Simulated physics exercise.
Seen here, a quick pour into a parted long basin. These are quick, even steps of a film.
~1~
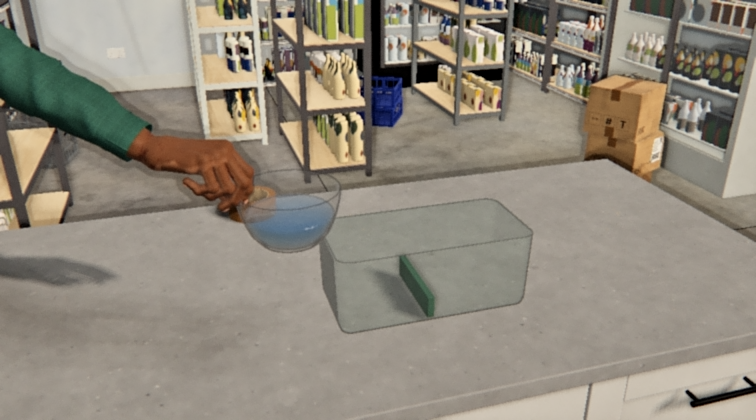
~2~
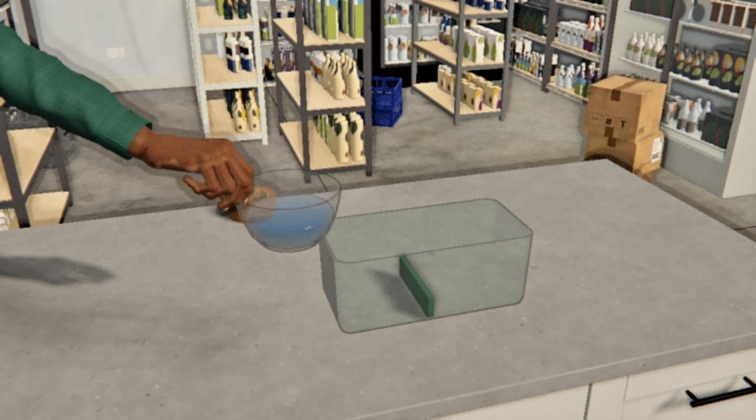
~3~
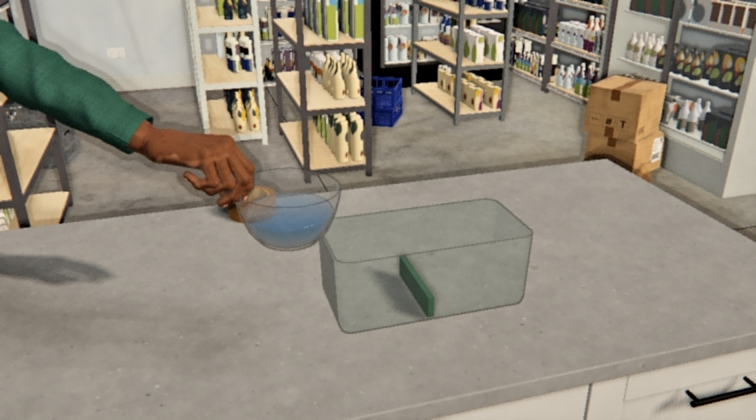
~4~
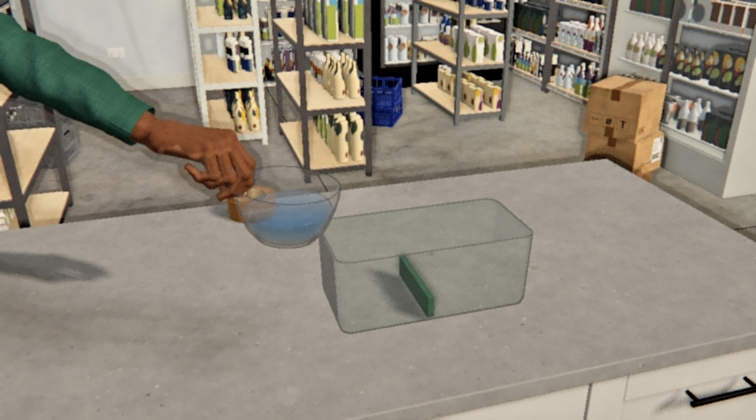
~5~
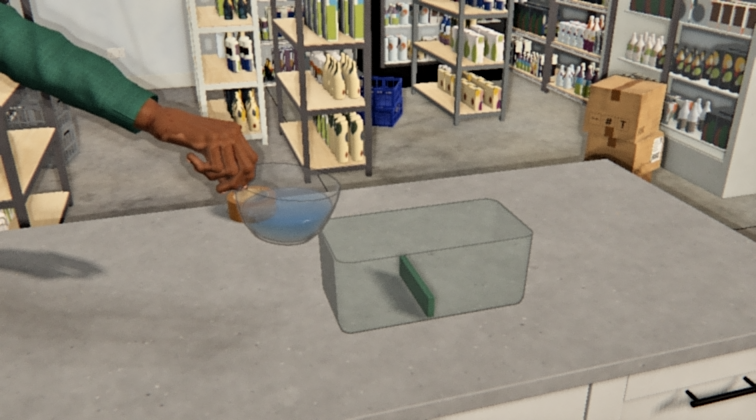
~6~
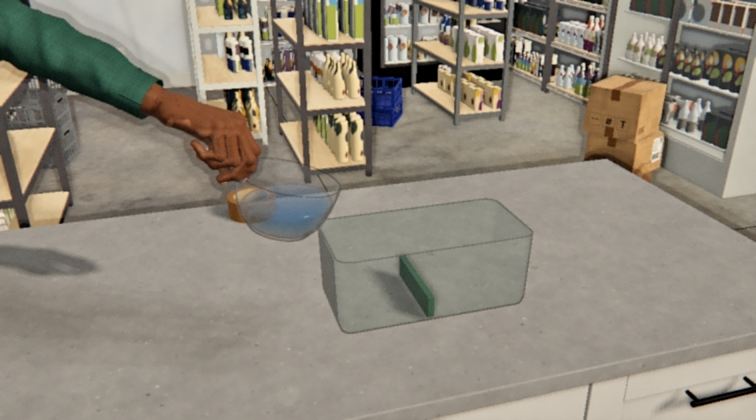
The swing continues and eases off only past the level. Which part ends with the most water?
Most lies in the left part.
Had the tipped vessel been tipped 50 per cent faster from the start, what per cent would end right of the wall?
Roughly 10 in a hundred.
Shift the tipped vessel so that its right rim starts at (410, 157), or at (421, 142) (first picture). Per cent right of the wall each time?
The first gives 95 %, the second 95 %.
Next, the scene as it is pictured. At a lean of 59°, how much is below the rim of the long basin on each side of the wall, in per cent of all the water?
The left part 5 per cent, the right part 0.
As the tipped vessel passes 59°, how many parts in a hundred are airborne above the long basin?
Some 20 per cent.
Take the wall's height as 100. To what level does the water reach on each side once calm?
Left about 60, right about 0.
A moment on, the tilt is 59° and 76 per cent is still to pour, 3 is left of the wall and 0 right of it.
Next, the tilt is 87° and 15 per cent is still to pour, 64 is left of the wall and 2 right of it.
Then the tilt is 94° and 0 per cent is still to pour, 95 is left of the wall and 4 right of it.
Later the tilt is 94° and 0 per cent is still to pour, 95 is left of the wall and 4 right of it.
At rest 95 per cent lies left of the wall, 4 right of it and 1 outside.
